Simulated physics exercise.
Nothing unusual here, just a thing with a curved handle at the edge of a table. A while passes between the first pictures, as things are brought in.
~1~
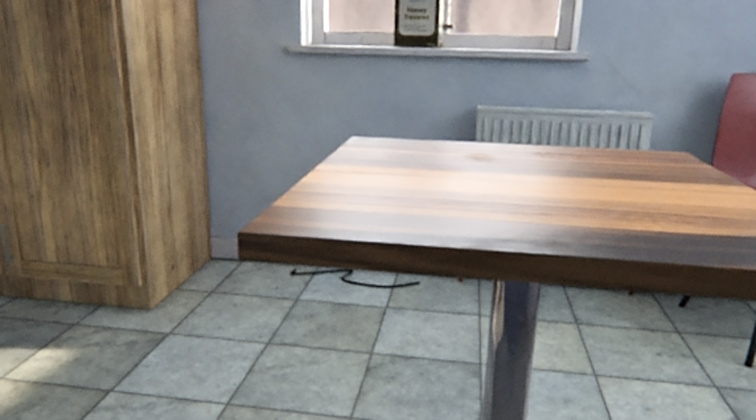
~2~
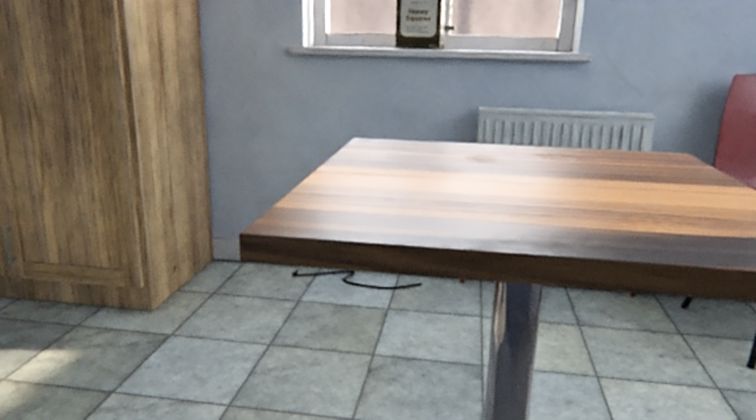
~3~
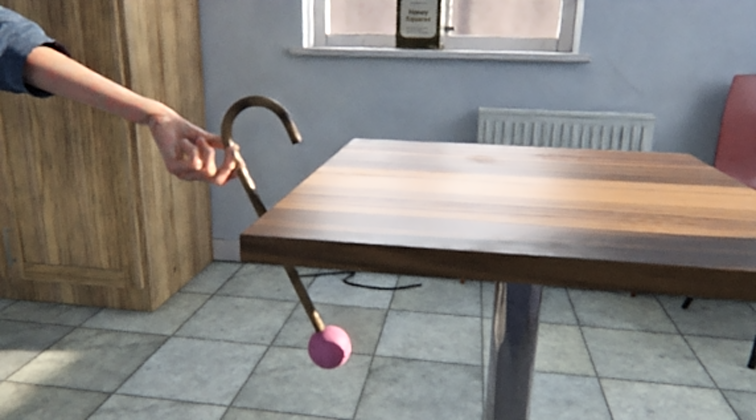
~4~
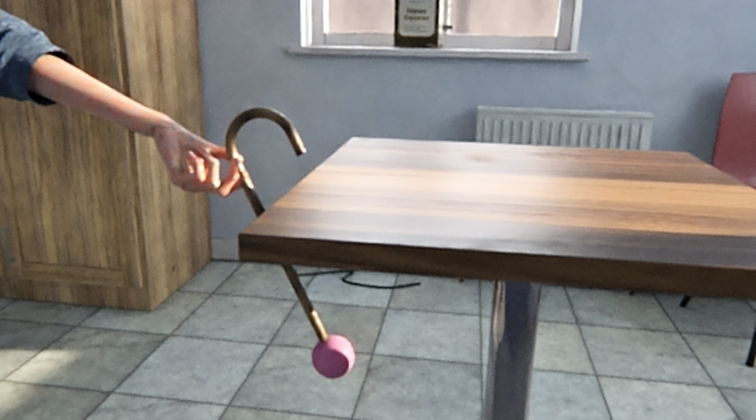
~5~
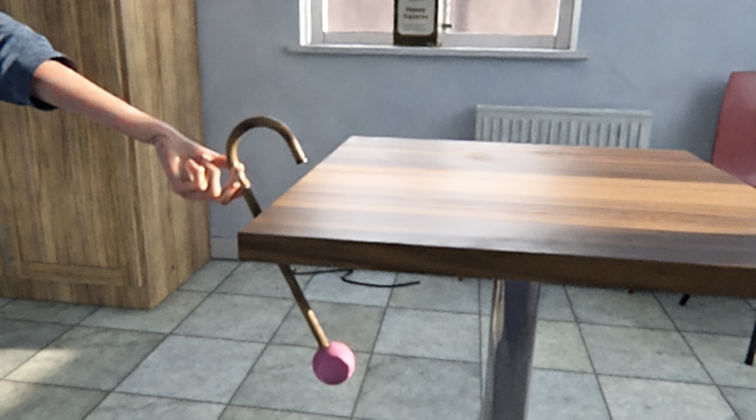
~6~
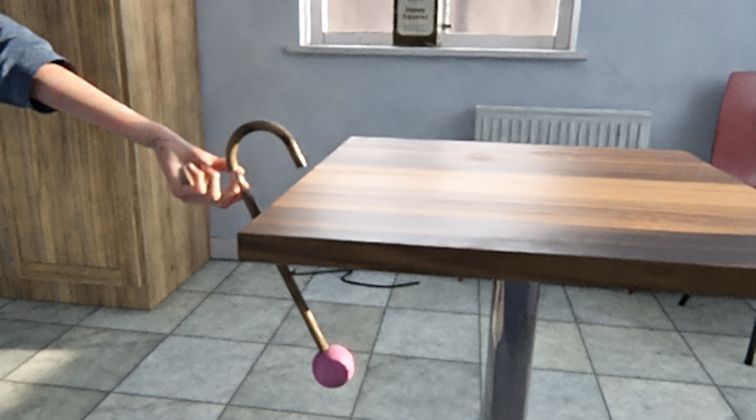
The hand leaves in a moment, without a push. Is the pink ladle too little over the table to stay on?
Yes, it falls off.
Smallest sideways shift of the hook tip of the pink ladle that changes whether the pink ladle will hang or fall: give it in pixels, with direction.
12 pixels right, about.
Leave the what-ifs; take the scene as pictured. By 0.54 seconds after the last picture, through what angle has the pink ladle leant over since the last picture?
I'd put the tilt at around 40 degrees.
Then, 0.36 s later than the last frame, pink ladle fallen.
Then, 0.54 s later than the last frame, pink ladle dropping.
When it is over, the pink ladle slips off.
